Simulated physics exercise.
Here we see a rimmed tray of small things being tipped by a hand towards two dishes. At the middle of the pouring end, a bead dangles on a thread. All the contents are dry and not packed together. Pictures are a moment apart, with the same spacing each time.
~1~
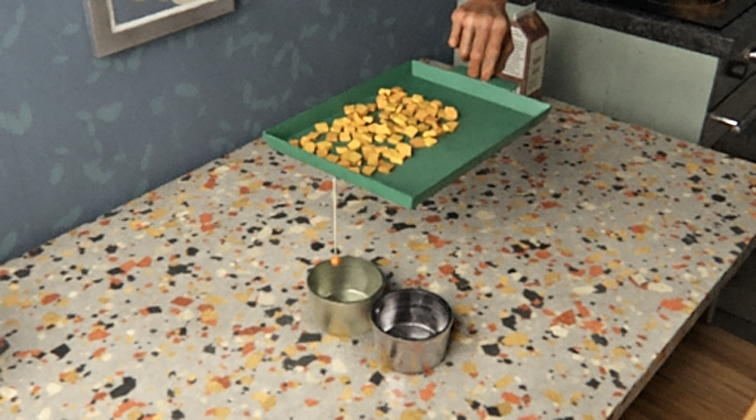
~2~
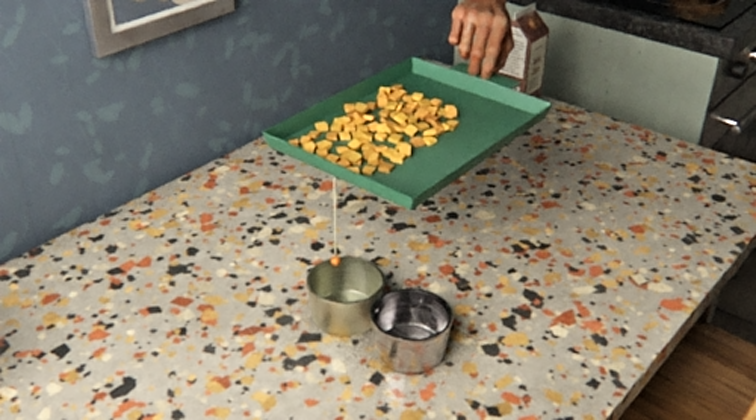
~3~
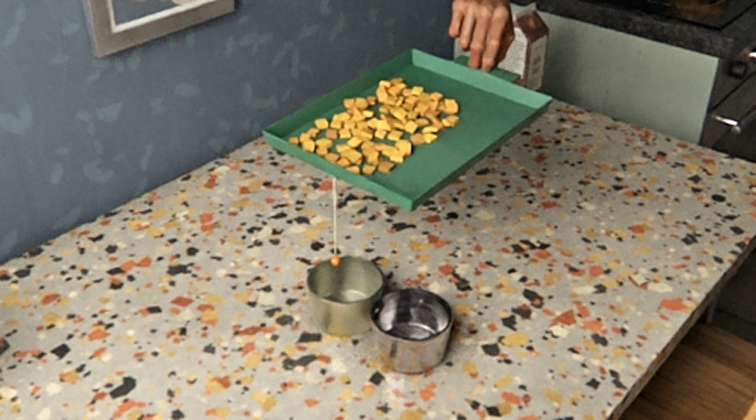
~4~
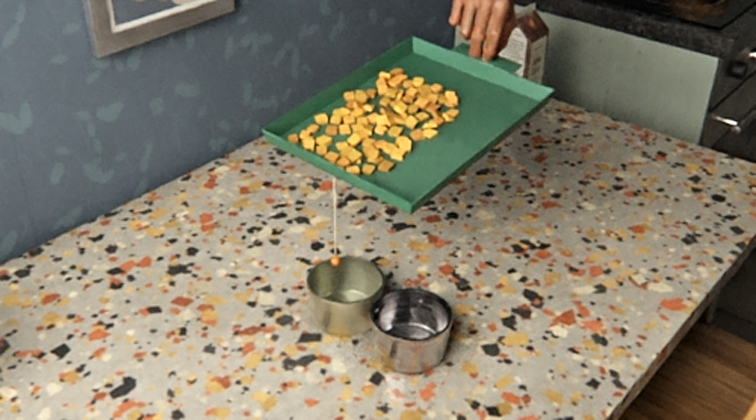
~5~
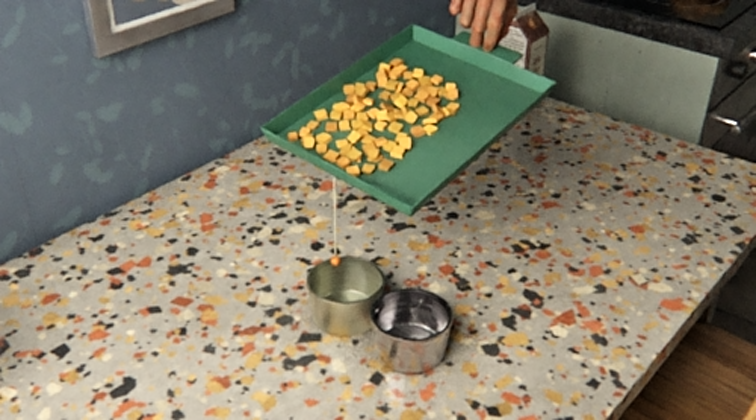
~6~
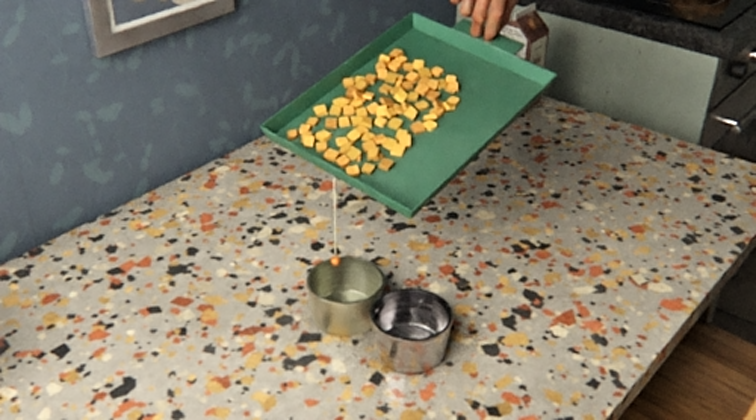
In this clip, a hand steadily raises the far end of a green rimmed tray of small golden squares above two metal dishes, steepening its tilt, while the squares barely shift and a bead hangs on a thread.
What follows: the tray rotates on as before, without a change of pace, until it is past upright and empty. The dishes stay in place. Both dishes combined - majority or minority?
By the end, the dishes are holding most of the load, I'd say.
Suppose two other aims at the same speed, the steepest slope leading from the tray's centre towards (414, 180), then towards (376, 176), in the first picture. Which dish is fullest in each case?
For the first place it's the right-side dish, for the second the right-side dish.
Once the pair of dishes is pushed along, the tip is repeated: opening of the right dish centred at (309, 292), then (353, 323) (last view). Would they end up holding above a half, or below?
At the first place below a half, at the second under half.
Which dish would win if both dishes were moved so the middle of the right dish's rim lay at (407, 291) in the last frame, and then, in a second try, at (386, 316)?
One: The right-hand dish. Two: Right.
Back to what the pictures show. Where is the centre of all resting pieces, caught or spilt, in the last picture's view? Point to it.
(401, 341).
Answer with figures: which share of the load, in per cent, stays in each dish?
Left dish around 10, right dish around 70, both in a hundred.
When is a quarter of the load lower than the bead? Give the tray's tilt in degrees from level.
95 degrees.
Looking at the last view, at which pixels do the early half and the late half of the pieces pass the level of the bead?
Earlier portion about (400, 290); later portion about (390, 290).
Just after the last frame, tray tipped steeply; almost all on the tray; just a few in the air.
A moment on, tray tipped right over; roughly two thirds on the tray; roughly a quarter in the right dish; just a few in the left dish; just a few outside both; about a tenth in the air.
Further on, tray tipped past a quarter turn; roughly two thirds in the right dish; about a tenth in the left dish; roughly a quarter outside both.
When it is over, tray tipped past a quarter turn; roughly two thirds in the right dish; about a tenth in the left dish; roughly a quarter outside both.
